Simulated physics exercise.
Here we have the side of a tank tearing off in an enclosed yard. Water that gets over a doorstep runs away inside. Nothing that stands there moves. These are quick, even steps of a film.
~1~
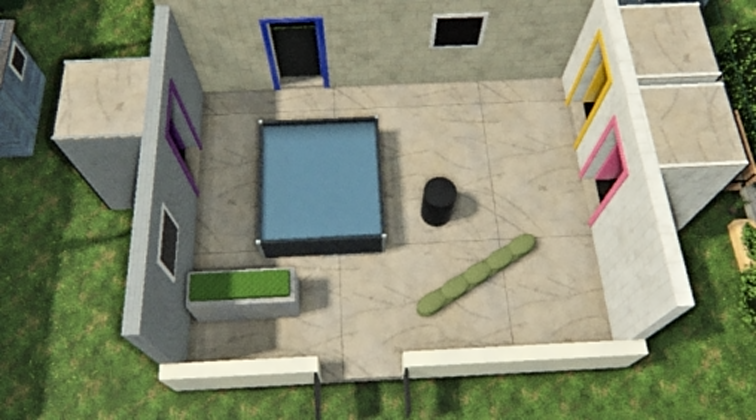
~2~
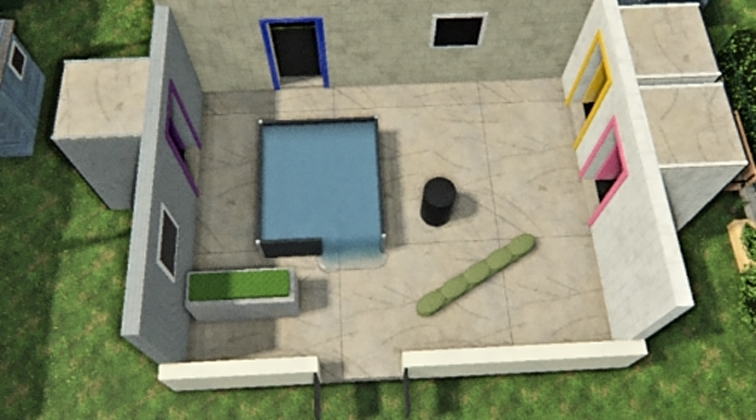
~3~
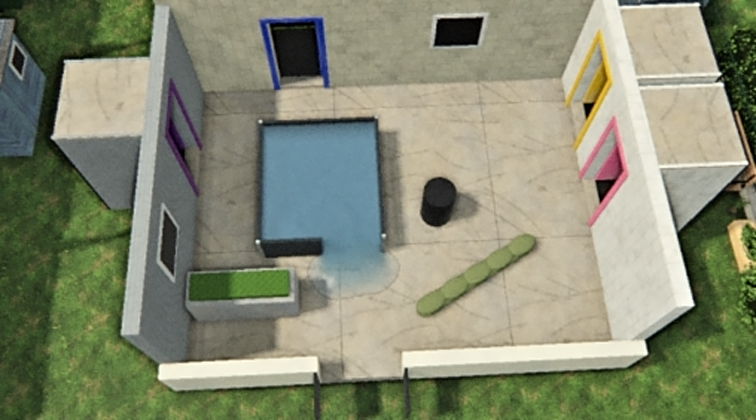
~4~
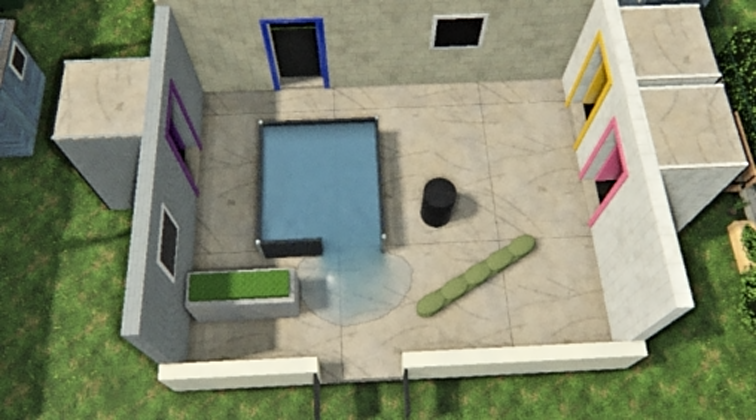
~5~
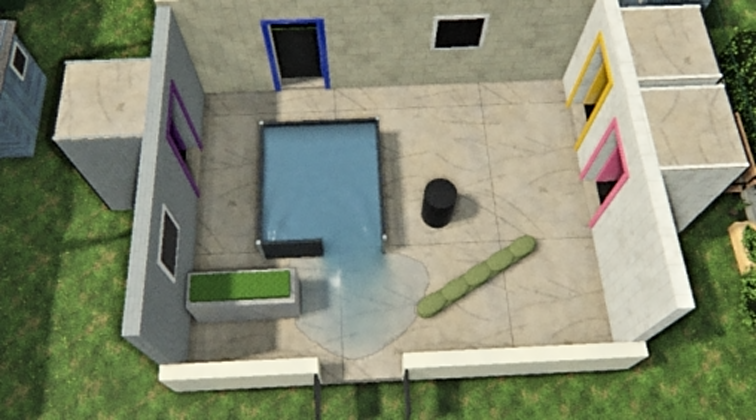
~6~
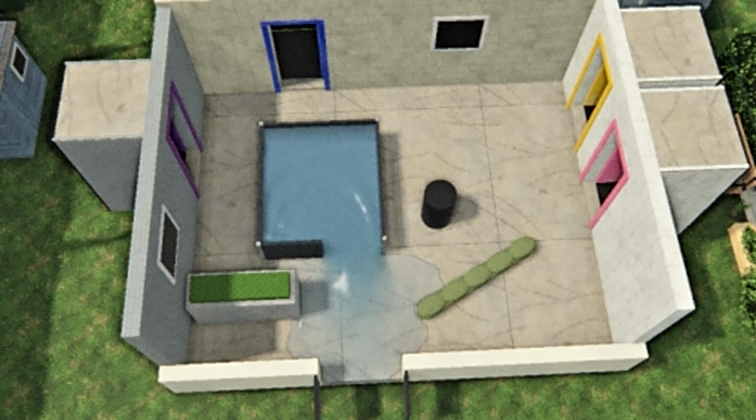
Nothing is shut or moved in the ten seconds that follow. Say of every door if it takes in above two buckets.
The purple door holds within the limit; the blue door holds within the limit; the pink door holds within the limit; the yellow door holds within the limit.
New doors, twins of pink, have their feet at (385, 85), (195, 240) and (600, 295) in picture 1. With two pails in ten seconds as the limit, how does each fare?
In turn: Stays under, takes less, takes more.
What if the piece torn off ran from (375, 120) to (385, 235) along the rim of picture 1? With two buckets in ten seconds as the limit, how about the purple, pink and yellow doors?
Purple holds; pink is over; yellow is over.
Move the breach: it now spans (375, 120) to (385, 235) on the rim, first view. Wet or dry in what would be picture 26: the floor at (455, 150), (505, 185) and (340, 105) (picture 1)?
One after the other: Covered, awash, dry.
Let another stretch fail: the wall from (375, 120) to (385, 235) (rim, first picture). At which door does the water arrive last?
It is the purple one.
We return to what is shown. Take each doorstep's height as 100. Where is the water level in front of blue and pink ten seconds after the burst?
Near 0 and 70 in a hundred.
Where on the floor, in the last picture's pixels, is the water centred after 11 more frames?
Near (340, 234).
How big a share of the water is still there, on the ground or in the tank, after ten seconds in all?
Near 54 in a hundred.
A moment on, water covers 15 % of the floor; the purple door not reached, the blue door not reached, the pink door not reached, the yellow door not reached.
Next, water covers 30 % of the floor; the purple door not reached, the blue door not reached, the pink door not reached, the yellow door not reached.
Then, water covers 45 % of the floor; the purple door not reached, the blue door not reached, the pink door not reached, the yellow door not reached.
Later, water covers 60 % of the floor; the purple door wet at the sill, nothing in, the blue door not reached, the pink door wet at the sill, nothing in, the yellow door wet at the sill, nothing in.
In the end, water covers 85 % of the floor; the purple door wet at the sill, nothing in, the blue door not reached, the pink door wet at the sill, nothing in, the yellow door wet at the sill, nothing in.
